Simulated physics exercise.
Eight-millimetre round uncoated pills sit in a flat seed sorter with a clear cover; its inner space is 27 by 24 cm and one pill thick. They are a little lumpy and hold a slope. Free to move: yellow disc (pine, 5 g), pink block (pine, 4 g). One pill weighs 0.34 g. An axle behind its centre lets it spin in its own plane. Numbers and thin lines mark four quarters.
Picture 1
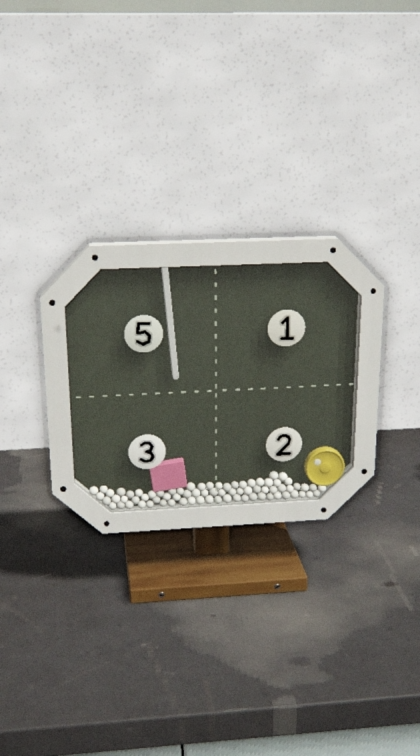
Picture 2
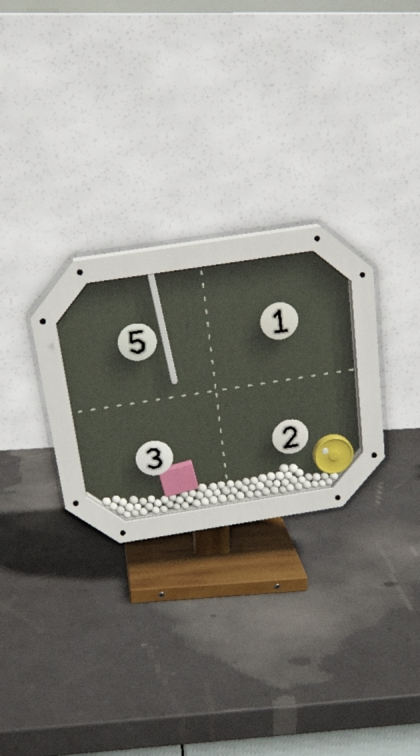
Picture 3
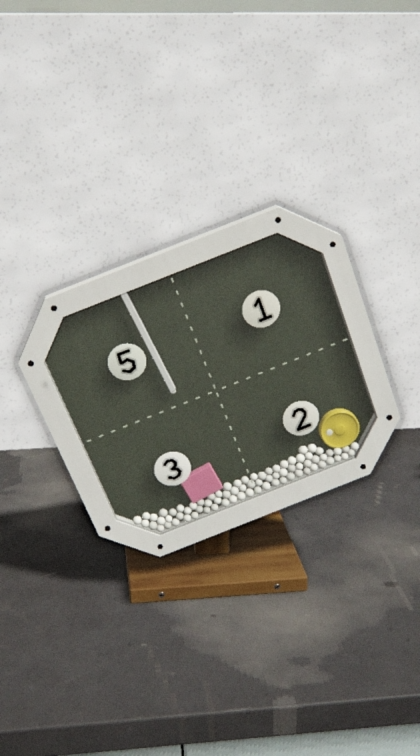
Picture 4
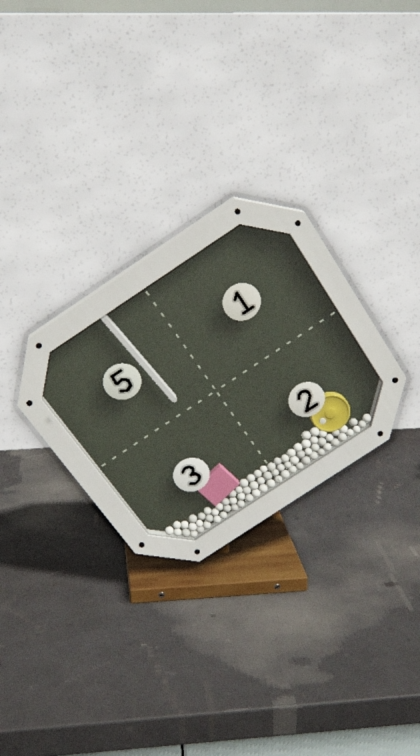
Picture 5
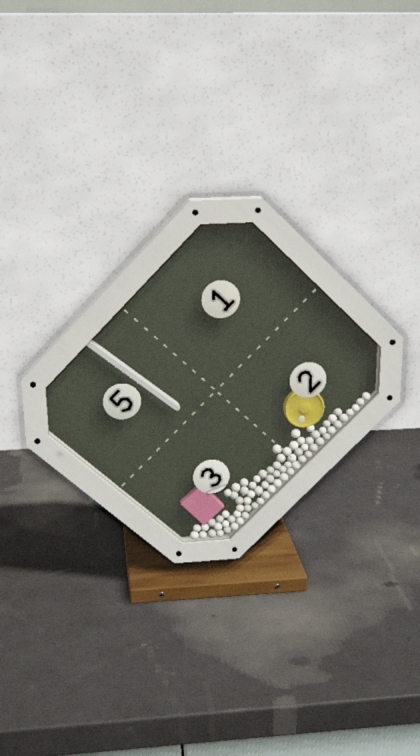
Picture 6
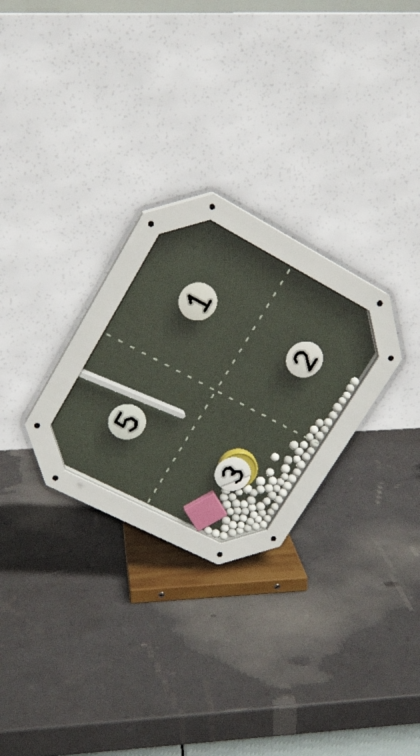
On a dark countertop against a pale wall, a clear-fronted octagonal case on a wooden stand turns steadily anticlockwise; small white balls shift into a slope along its lower right side, then a yellow disc slides down toward a pink block.
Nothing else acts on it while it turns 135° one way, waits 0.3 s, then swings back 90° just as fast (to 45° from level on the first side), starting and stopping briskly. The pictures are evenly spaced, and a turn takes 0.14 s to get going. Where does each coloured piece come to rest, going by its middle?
Pink block: 3, yellow disc: 3.
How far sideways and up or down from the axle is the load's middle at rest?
About 4 cm left and 12 cm below.
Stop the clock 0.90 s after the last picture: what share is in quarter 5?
About 65 per cent.
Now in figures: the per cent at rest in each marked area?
Quarter 1: 0; quarter 2: 0; quarter 3: 85; quarter 5: 15.
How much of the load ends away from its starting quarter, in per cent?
Roughly 50 per cent.
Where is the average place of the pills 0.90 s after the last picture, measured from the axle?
About 7 cm right and 9 cm below.
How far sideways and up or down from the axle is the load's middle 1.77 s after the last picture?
About 2 cm left and 11 cm below.
Then, 0.90 s after the last picture, it stands 135° anticlockwise; the pills' middle is 7 cm right of and 9 cm below the centre; no. 3, 35 %, no. 5, 65 %; yellow disc in no. 5; pink block in no. 5.
Then, 1.77 s after the last picture, it stands 90° anticlockwise; the pills' middle is 2 cm left of and 11 cm below the centre; no. 3, 35 %, no. 5, 65 %; yellow disc in no. 5; pink block in no. 5.
Then, 2.33 s after the last picture, it stands 45° anticlockwise; the pills' middle is 5 cm left of and 11 cm below the centre; no. 3, 85 %, no. 5, 15 %; yellow disc in no. 5; pink block in no. 5.
At rest 3.4 s after the last picture, it stands 45° anticlockwise; no. 1, 0 %, no. 2, 0 %, no. 3, 85 %, no. 5, 15 %; yellow disc in no. 3; pink block in no. 3.
